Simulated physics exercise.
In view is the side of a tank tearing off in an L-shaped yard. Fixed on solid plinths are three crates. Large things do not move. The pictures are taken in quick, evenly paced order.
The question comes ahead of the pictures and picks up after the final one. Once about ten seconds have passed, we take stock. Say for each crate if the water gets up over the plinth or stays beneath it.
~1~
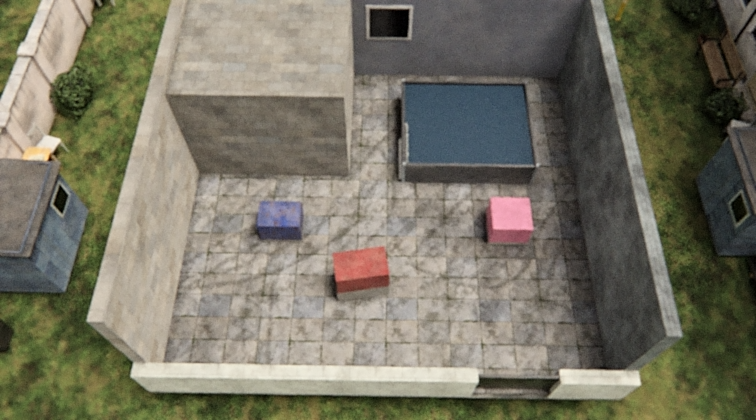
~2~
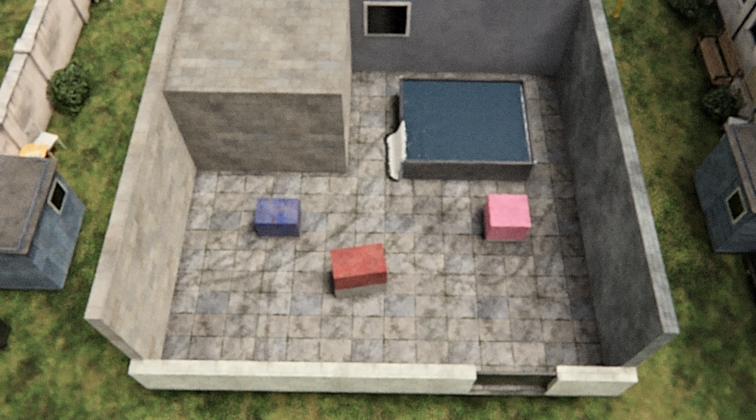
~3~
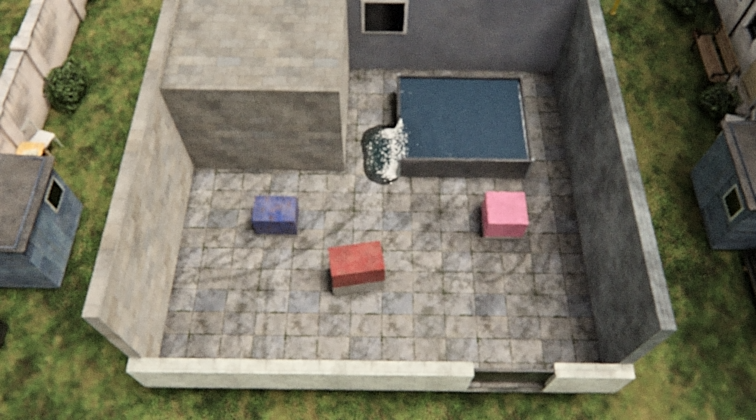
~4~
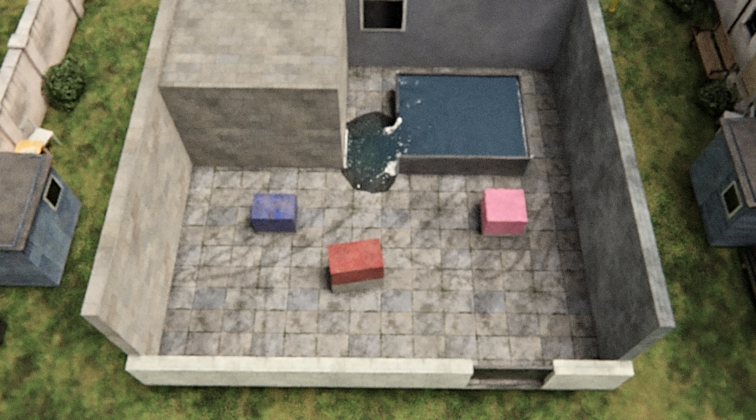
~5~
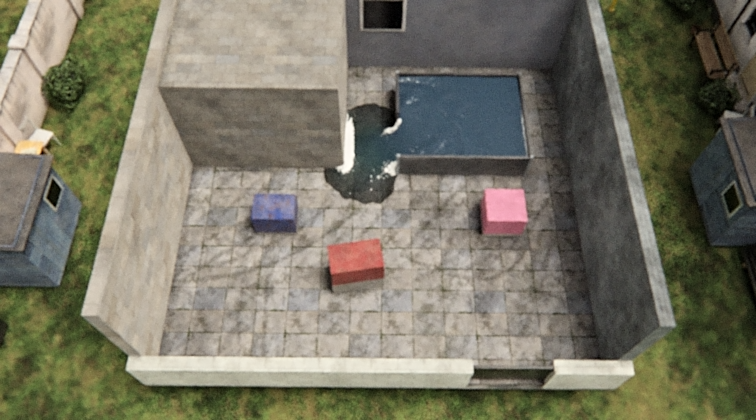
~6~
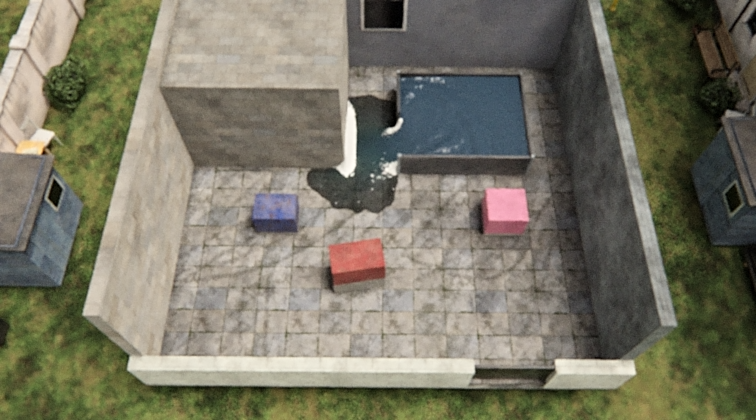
In order: The blue crate is hit by the water. The pink crate is spared. The red crate is spared.
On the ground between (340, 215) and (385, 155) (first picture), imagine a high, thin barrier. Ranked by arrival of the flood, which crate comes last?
That would be the pink one.
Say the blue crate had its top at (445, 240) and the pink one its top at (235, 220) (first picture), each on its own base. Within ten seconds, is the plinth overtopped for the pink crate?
I'd say the pink crate is overtopped.
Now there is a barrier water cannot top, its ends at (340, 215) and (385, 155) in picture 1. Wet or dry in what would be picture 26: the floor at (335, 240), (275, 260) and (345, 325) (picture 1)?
Taking the three spots in order: Soaked, soaked, spared.
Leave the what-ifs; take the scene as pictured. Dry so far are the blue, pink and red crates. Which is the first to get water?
That one is the one in blue.
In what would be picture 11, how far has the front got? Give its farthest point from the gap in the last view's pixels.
My estimate: Roughly (248, 205).
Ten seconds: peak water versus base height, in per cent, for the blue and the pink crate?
About 290 % and 60 %.
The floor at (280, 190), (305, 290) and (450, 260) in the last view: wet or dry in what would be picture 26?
Point one sodden, point two sodden, point three sodden.
A moment on, water covers 15 % of the floor; the blue crate water round its plinth, the pink crate not reached, the red crate not reached.
Next, water covers 25 % of the floor; the blue crate water round its plinth, the pink crate not reached, the red crate water round its plinth.
Then, water covers 50 % of the floor; the blue crate water round its plinth, the pink crate not reached, the red crate water round its plinth.
Later, water covers 80 % of the floor; the blue crate water round its plinth, the pink crate water round its plinth, the red crate water round its plinth.
In the end, water covers 95 % of the floor; the blue crate was topped, the pink crate stayed above the water, the red crate stayed above the water.
